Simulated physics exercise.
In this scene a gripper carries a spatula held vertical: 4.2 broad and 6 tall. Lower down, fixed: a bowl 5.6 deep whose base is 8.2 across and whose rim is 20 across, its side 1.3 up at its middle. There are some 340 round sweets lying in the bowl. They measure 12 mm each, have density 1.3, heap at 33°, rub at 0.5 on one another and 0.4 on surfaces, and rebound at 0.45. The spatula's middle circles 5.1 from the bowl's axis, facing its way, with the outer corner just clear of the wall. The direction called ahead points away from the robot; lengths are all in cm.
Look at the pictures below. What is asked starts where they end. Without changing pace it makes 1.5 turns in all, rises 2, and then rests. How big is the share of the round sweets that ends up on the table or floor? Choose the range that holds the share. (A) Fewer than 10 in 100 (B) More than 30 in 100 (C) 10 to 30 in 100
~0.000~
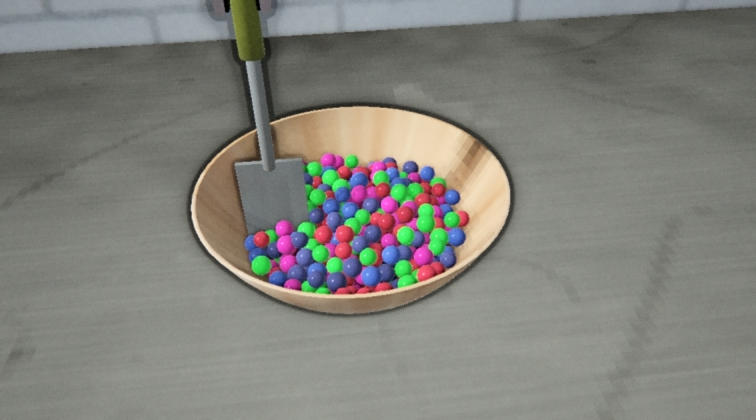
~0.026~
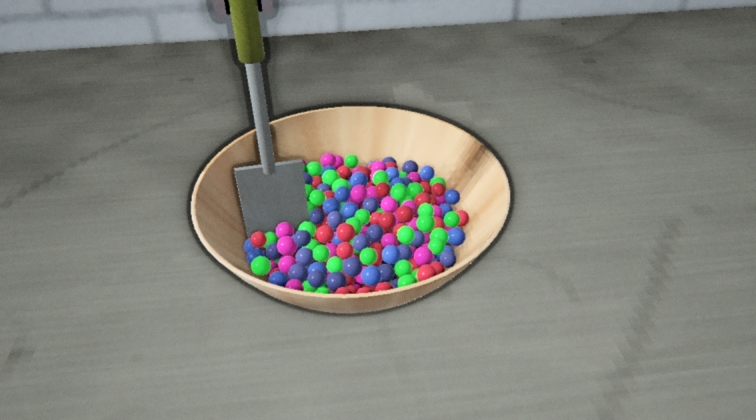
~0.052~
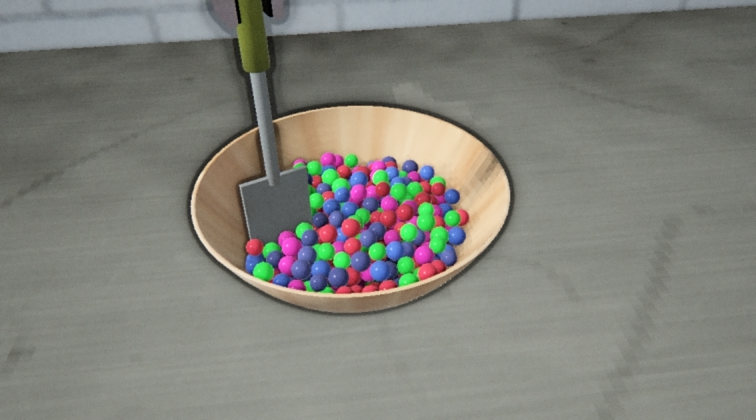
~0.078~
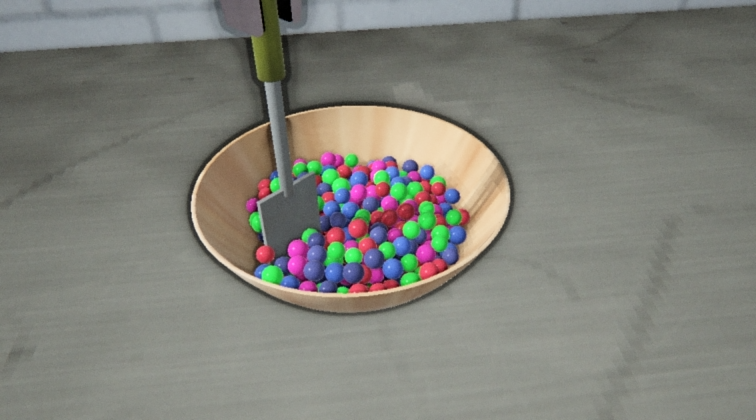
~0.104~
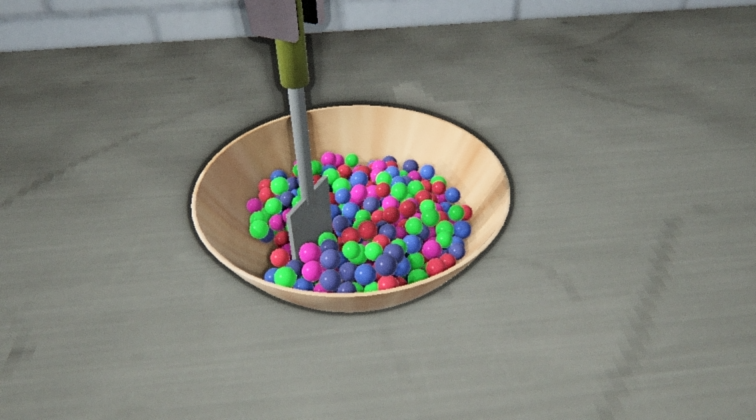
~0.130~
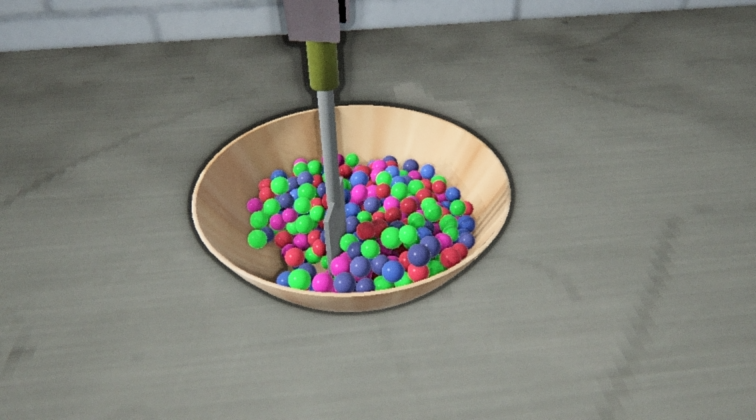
C.
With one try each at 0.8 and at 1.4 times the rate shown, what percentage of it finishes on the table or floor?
Estimates in order: Some 15 % and some 35 %.
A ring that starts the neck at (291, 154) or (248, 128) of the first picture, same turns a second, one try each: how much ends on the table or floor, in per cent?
Close to 10 per cent for the first and close to 10 per cent for the second.
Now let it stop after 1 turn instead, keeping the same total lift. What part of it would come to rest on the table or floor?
I'd expect around 15 per cent.
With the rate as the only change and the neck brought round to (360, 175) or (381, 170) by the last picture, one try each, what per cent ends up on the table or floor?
Near 30 per cent for the first, near 35 per cent for the second.
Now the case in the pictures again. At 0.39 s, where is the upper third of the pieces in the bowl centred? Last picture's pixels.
Near (343, 146).
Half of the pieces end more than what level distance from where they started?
Distance: Close to 7 cm.
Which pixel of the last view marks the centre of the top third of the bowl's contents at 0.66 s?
At about (340, 251).
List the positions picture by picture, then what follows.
Spatula neck at (266, 141), 0° round; upper third of the load around (360, 207), from x 255 to 460, top at y 160; 340 in the bowl, in the first frame.
Spatula neck at (265, 144), 6° round; upper third of the load around (354, 210), from x 255 to 460, top at y 160, in the second frame.
Spatula neck at (270, 155), 22° round; upper third of the load around (353, 216), from x 255 to 460, top at y 160, in the third frame.
Spatula neck at (284, 165), 40° round; upper third of the load around (356, 224), from x 255 to 460, top at y 160, in the fourth frame.
Spatula neck at (305, 173), 57° round; upper third of the load around (366, 230), from x 255 to 465, top at y 160, in the fifth frame.
Spatula neck at (332, 176), 75° round; upper third of the load around (380, 231), from x 255 to 465, top at y 160; 340 in the bowl, in the sixth frame.
After 0.39 s, 256° round, highest piece 9 above the table; 295 in the bowl, 25 on the table or floor, 20 in flight or on the tool.
After 0.66 s, 76° round, highest piece 7 above the table; 265 in the bowl, 72 on the table or floor, 3 in flight or on the tool.
After 0.99 s, 180° round, highest piece 5 above the table; 264 in the bowl, 76 on the table or floor.
After 1.69 s, 180° round, highest piece 5 above the table; 264 in the bowl, 76 on the table or floor.
At rest, 264 in the bowl, 76 on the table or floor. That is 22 % on the table or floor.
